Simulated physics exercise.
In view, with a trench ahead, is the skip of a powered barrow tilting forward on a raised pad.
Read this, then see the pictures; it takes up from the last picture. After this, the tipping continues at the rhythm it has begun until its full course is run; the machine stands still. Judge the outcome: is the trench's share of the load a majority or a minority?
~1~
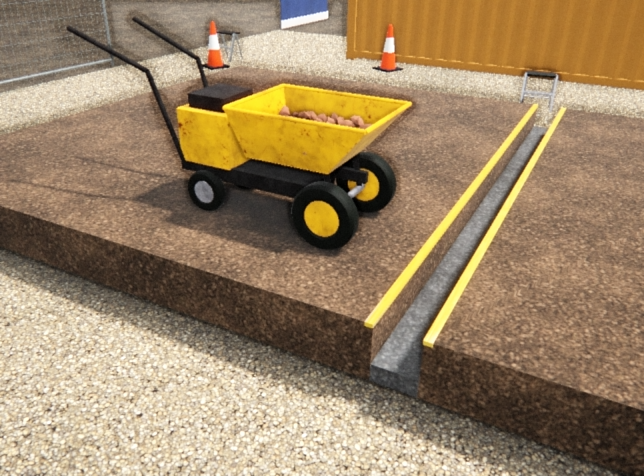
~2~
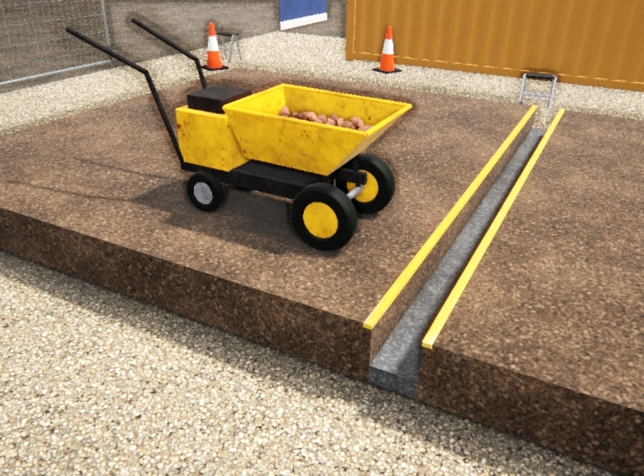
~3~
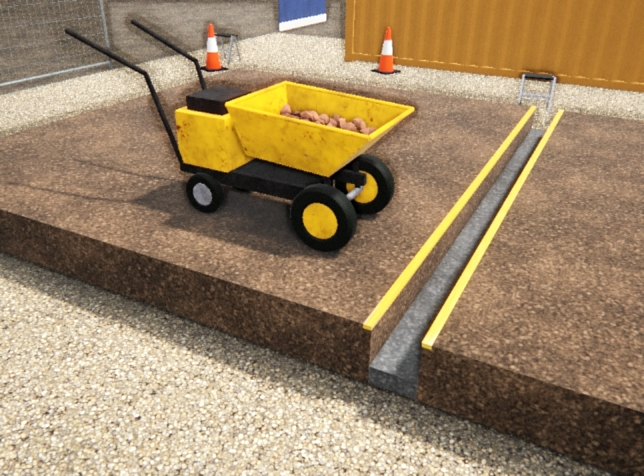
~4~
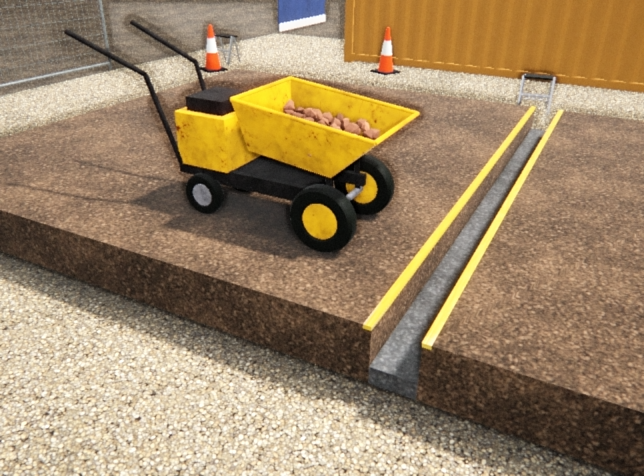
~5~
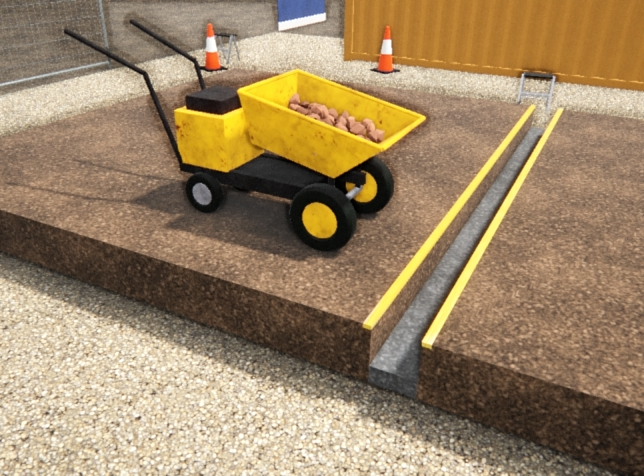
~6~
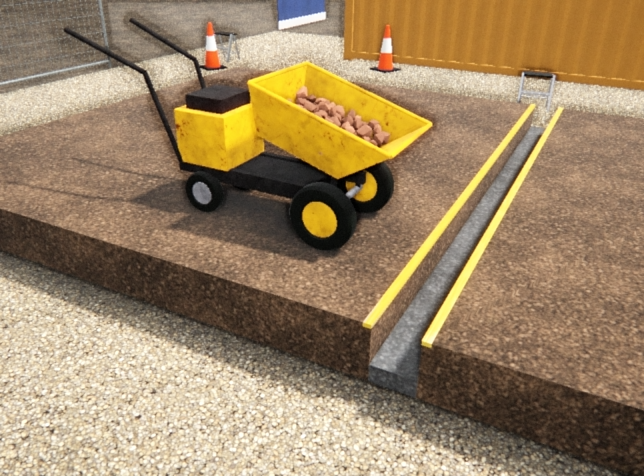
Beyond half.
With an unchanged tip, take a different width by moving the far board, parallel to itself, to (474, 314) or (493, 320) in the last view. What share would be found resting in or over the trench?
Roughly 100 per cent, and 100 per cent.
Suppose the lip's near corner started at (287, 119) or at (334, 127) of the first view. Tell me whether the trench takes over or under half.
Position 1 falls short of half; position 2 exceeds half.
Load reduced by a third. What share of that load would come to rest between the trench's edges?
Roughly 100 %.
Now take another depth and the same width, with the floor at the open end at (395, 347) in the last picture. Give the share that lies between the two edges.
Around 70 per cent.
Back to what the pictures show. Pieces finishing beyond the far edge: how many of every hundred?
Estimate: Around 15 per cent.
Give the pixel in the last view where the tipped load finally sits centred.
Near (450, 279).
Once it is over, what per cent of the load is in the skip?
That comes to about 0 per cent or so.
Soon after the last picture, skip tipped steeply; all in the skip.
A little later, skip tipped steeply; most in the skip; a small part in or heaped over the trench; a stray few beyond it.
Later still, skip tipped right over; a stray few in the skip; most in or heaped over the trench; a small part beyond it.
At rest, skip tipped right over; most in or heaped over the trench; a small part beyond it.
